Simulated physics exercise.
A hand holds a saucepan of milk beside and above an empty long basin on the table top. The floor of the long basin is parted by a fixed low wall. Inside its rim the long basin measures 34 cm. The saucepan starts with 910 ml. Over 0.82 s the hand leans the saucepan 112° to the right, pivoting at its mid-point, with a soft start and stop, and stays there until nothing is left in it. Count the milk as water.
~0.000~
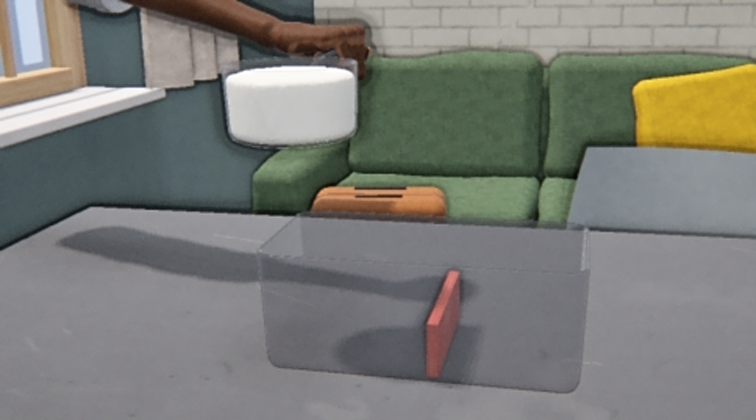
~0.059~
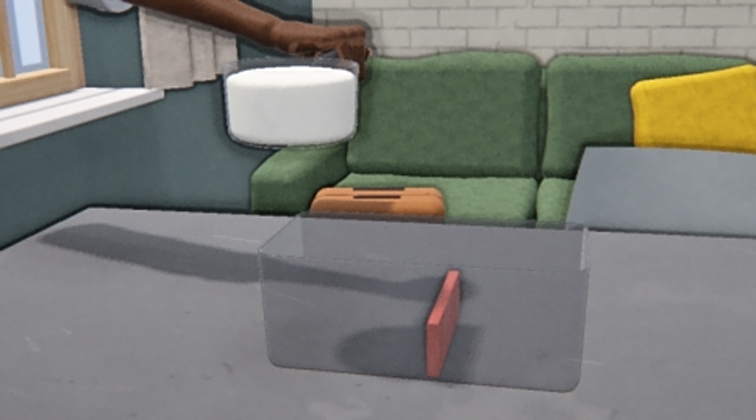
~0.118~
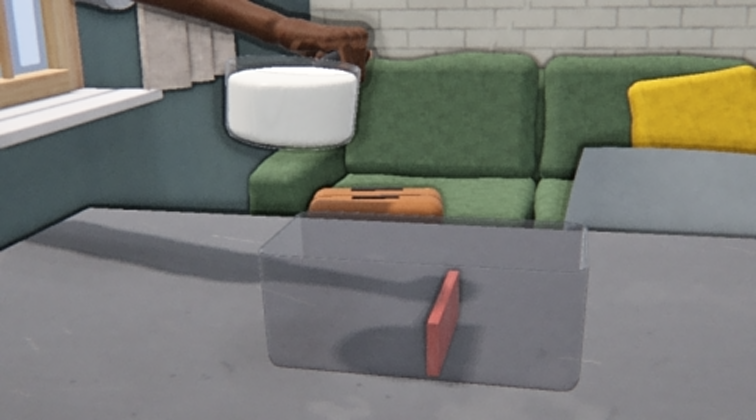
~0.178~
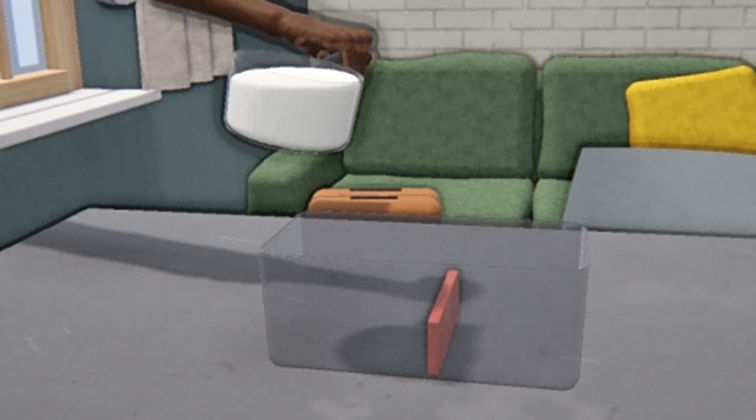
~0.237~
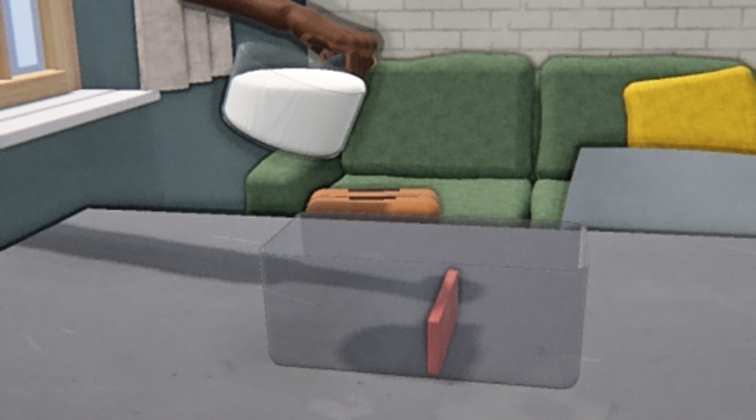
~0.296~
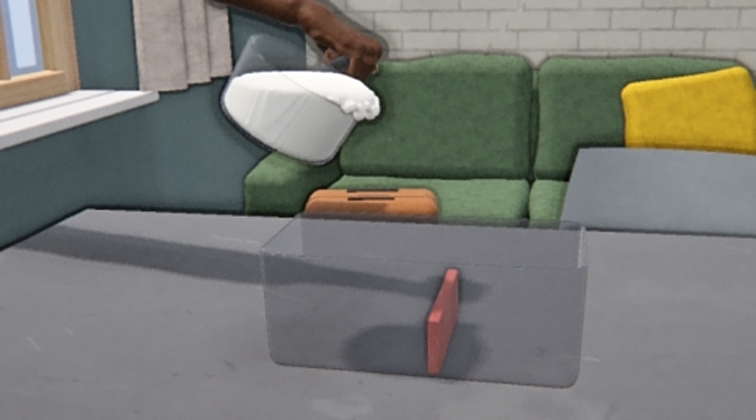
A hand slowly leans a clear pan of white milk rightward until milk reaches over its rim.
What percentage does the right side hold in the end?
Roughly 13 per cent is past the wall.
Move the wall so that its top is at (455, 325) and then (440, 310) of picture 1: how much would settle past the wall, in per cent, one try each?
In turn about 25 and 30 per cent.
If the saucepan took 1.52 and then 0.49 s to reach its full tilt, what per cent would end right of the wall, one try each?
In turn about 30 and 10 per cent.
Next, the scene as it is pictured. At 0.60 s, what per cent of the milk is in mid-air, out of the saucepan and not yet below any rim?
About 38 per cent.
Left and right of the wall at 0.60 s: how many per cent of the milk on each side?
Left about 28, right about 8.
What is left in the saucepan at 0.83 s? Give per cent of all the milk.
About 4 per cent.
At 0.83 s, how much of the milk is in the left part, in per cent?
About 78 per cent.
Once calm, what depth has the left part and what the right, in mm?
Left about 28 mm, right about 6 mm.
Then, 0.60 s in, the tilt is 94° and 26 per cent is still to pour, 27 is left of the wall and 8 right of it.
Then, 0.83 s in, the tilt is 112° and 4 per cent is still to pour, 78 is left of the wall and 12 right of it.
Then, 1.06 s in, the tilt is 112° and 0 per cent is still to pour, 84 is left of the wall and 13 right of it.
Then, 1.32 s in, the tilt is 112° and 0 per cent is still to pour, 84 is left of the wall and 13 right of it.
Finally, 84 per cent lies left of the wall, 13 right of it and 3 outside.
